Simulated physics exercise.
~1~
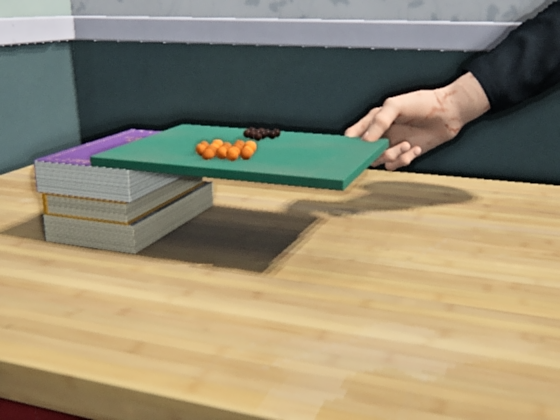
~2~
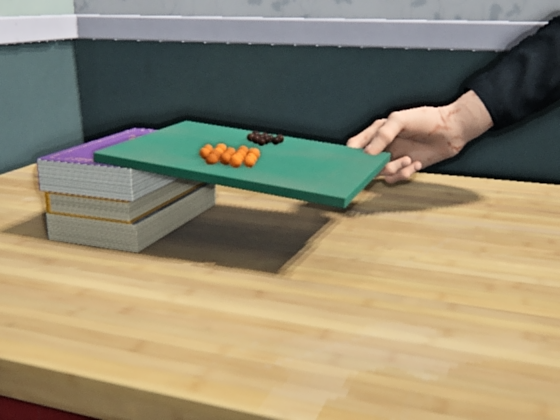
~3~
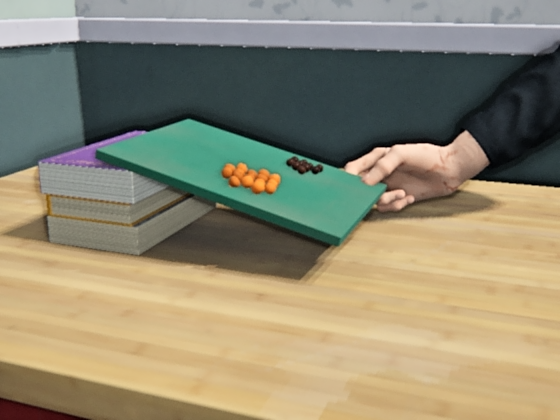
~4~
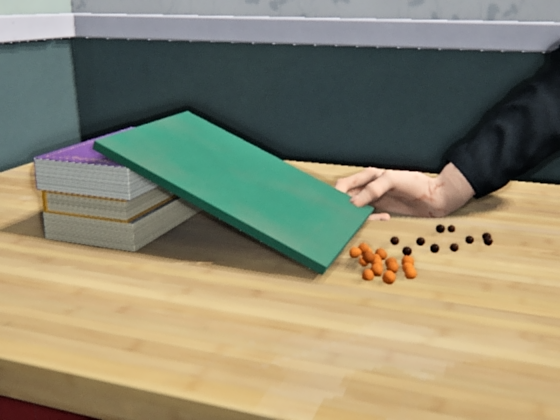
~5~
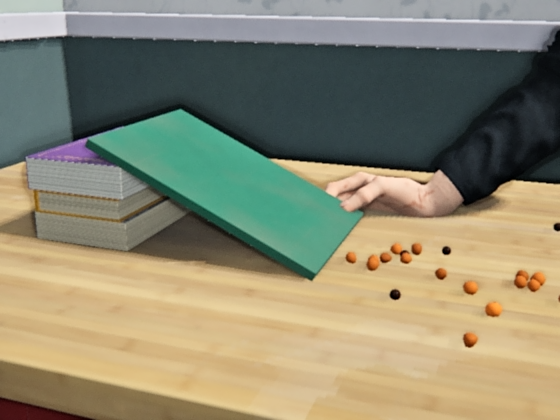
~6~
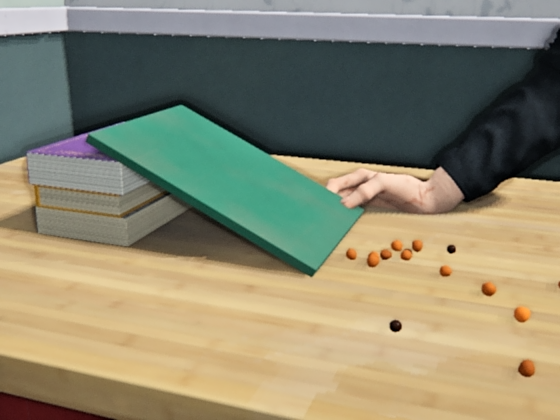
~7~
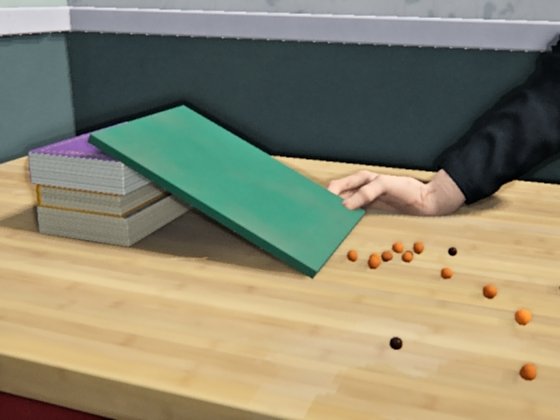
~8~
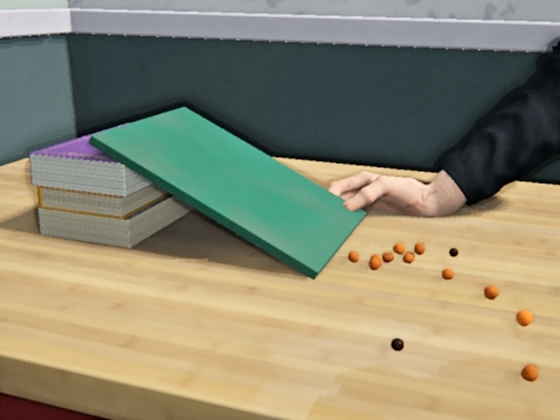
Orange and dark balls rolling off a green board as a hand lowers its right end, scattering across the wooden counter, dark ones farthest.
